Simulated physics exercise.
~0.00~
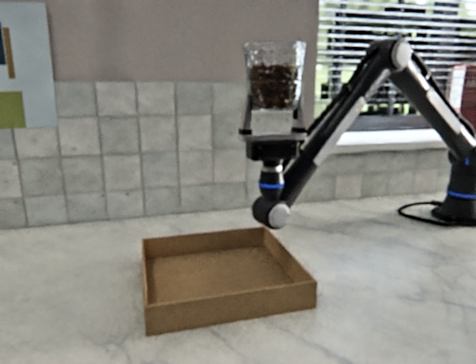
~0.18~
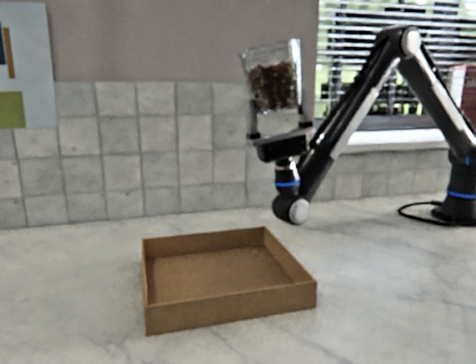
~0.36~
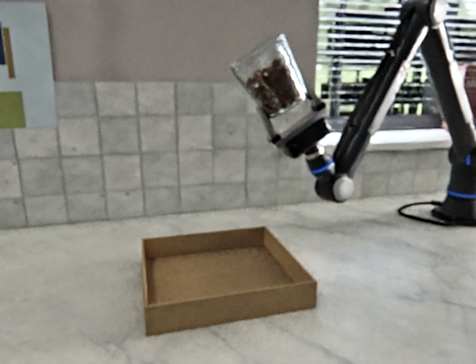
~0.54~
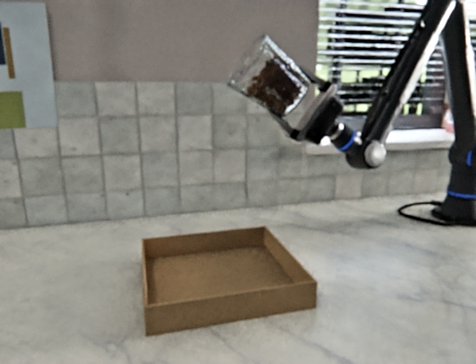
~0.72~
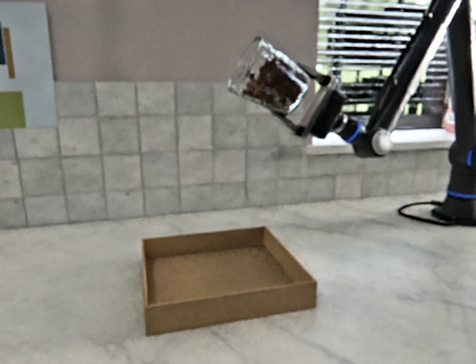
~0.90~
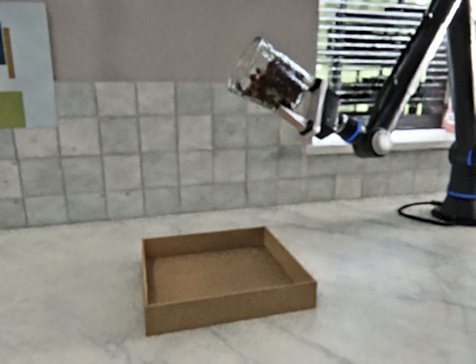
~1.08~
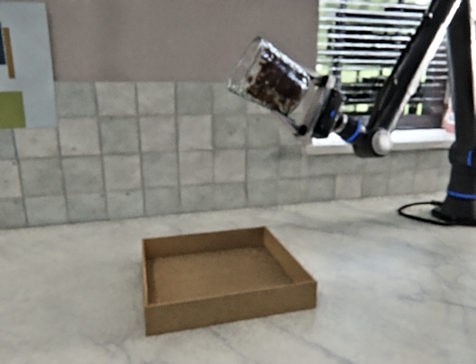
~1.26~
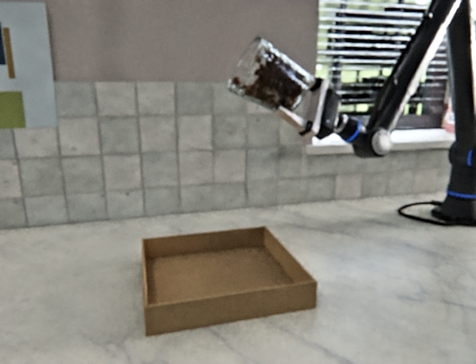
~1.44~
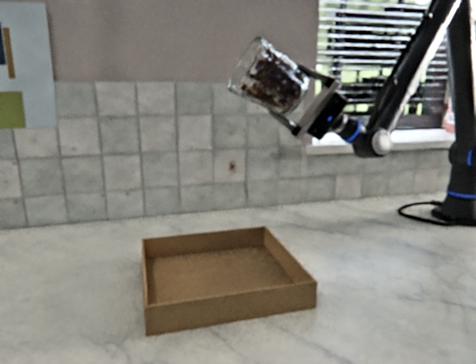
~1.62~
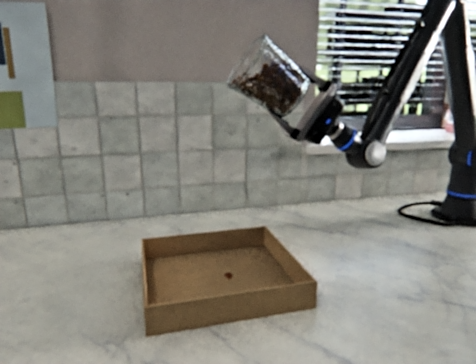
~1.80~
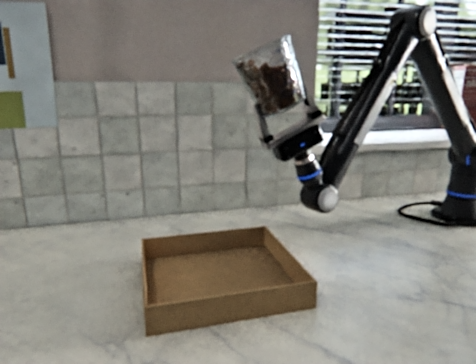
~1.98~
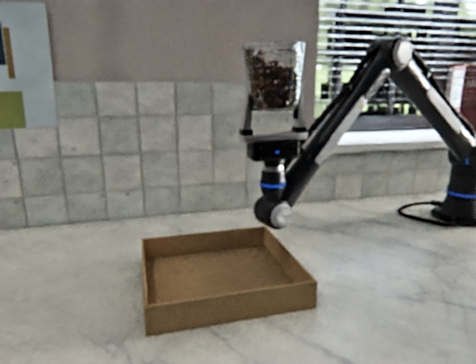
A robot arm tips a beaker of brown pellets over a tray, then rights it nearly full.
